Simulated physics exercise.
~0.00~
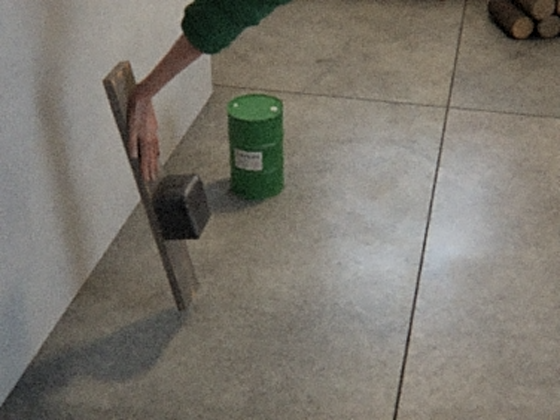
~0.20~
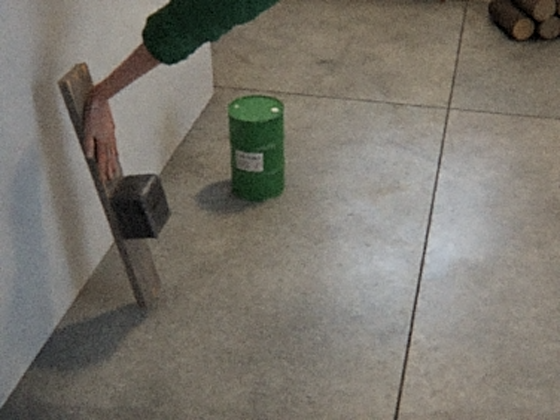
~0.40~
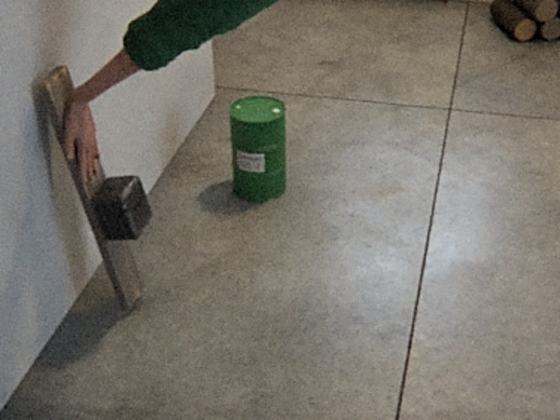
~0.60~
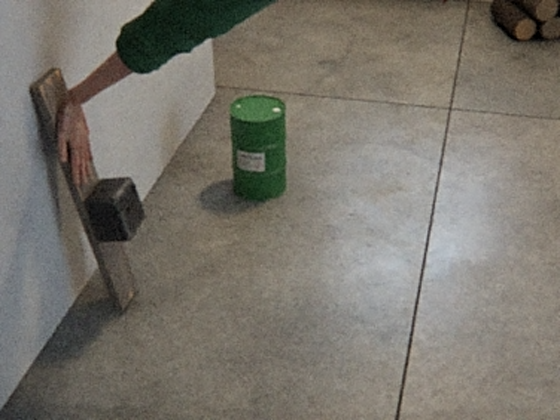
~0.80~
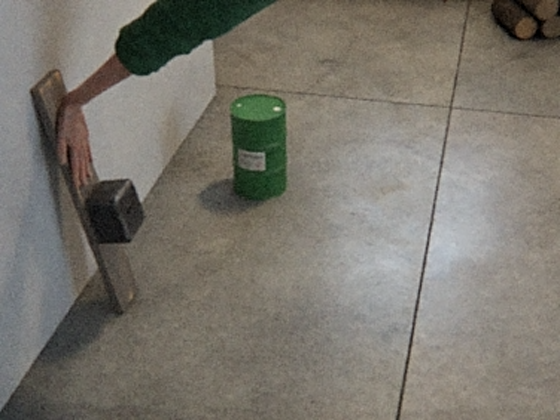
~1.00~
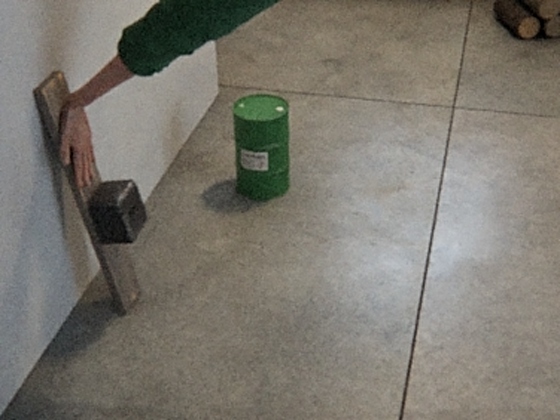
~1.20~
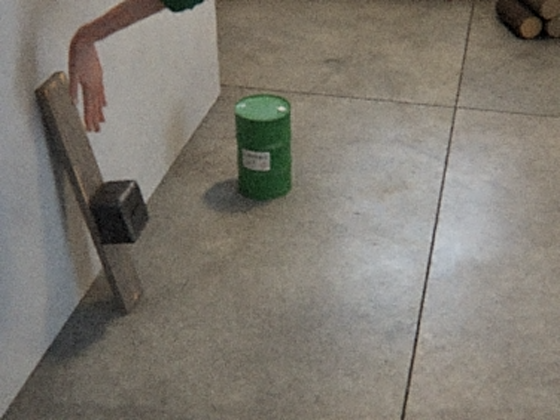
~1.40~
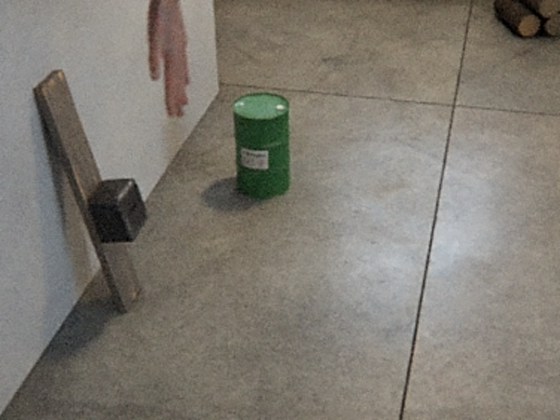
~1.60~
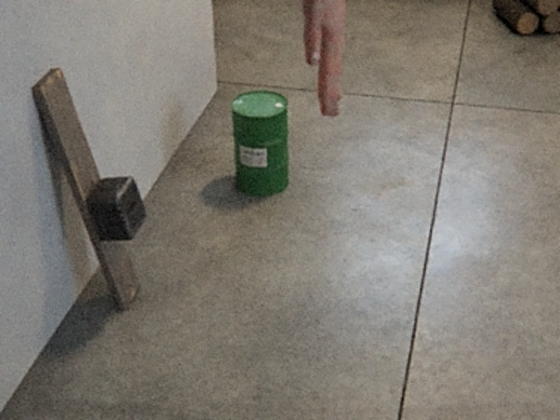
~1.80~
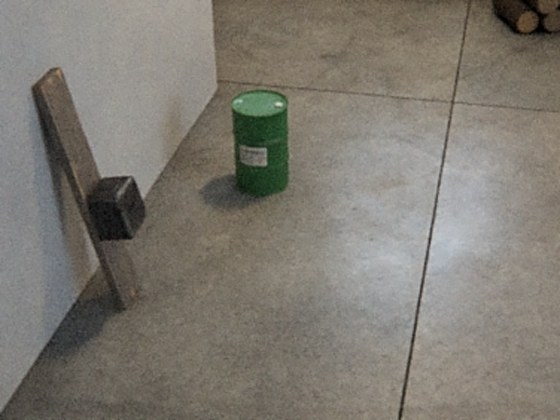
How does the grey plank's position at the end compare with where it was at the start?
It ends up further to the left, leaning against the wall on its own, whereas at the start it was further right with a hand on it.
Grey plank with a dark block attached being leant against a wall by a hand, which withdraws, leaving it standing.
